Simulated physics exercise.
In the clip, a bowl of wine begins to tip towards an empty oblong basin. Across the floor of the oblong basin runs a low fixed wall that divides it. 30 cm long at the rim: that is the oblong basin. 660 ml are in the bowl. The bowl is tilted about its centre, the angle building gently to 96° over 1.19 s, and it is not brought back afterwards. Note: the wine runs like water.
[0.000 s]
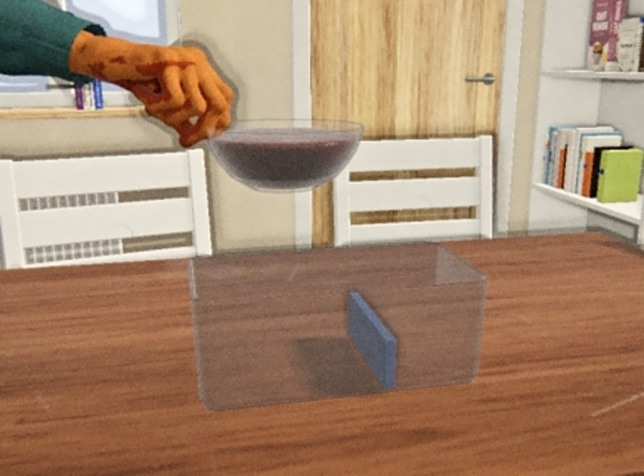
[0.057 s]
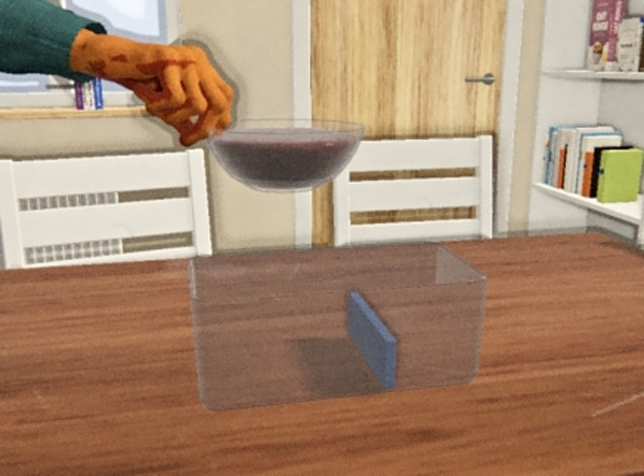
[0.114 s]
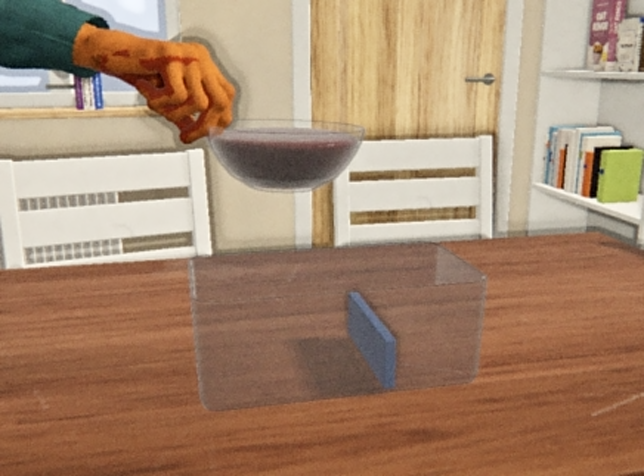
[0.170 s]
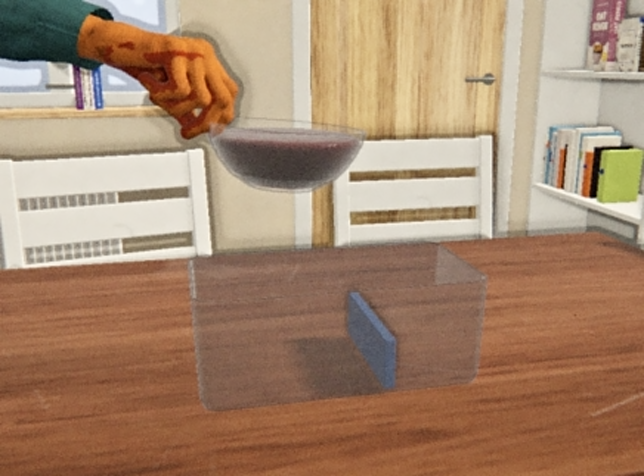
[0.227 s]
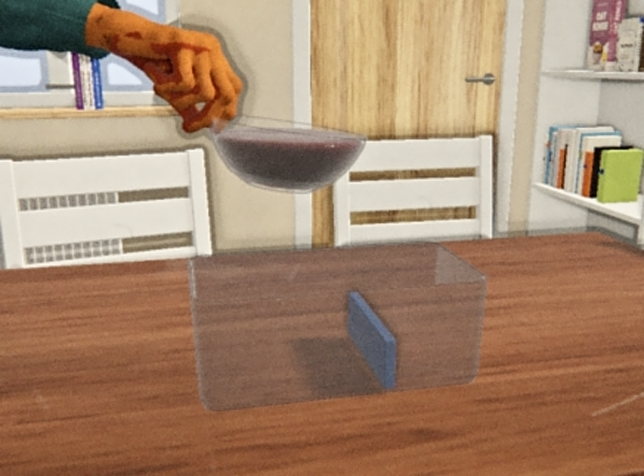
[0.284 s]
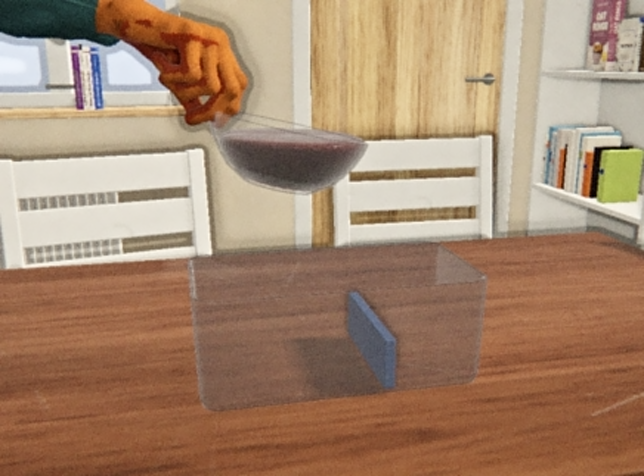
An orange-gloved hand held a clear bowl of dark red wine above an empty see-through basin on a wooden table, then rose a little, gently tilting the bowl down to the right.
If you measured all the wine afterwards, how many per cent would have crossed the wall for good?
Around 88 per cent would have crossed.
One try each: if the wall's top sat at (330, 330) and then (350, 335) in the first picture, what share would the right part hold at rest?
Roughly 95 per cent, then 90 per cent.
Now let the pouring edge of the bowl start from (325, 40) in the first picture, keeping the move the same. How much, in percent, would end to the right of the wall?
80 %.
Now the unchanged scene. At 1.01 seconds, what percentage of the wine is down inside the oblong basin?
Near 96 in a hundred.
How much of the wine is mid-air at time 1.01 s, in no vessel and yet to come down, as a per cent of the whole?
Estimate: About 3 in a hundred.
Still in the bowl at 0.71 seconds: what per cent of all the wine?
Around 32 in a hundred.
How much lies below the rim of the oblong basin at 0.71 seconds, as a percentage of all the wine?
Estimate - around 34 in a hundred parts.
Then, 0.71 s in, the tilt is 62° and 31 per cent is still to pour, 1 is left of the wall and 34 right of it.
Then, 1.01 s in, the tilt is 91° and 0 per cent is still to pour, 9 is left of the wall and 87 right of it.
Then, 1.34 s in, the tilt is 96° and 0 per cent is still to pour, 11 is left of the wall and 88 right of it.
Then, 1.69 s in, the tilt is 96° and 0 per cent is still to pour, 11 is left of the wall and 88 right of it.
Finally, 11 per cent lies left of the wall, 88 right of it and 1 outside.
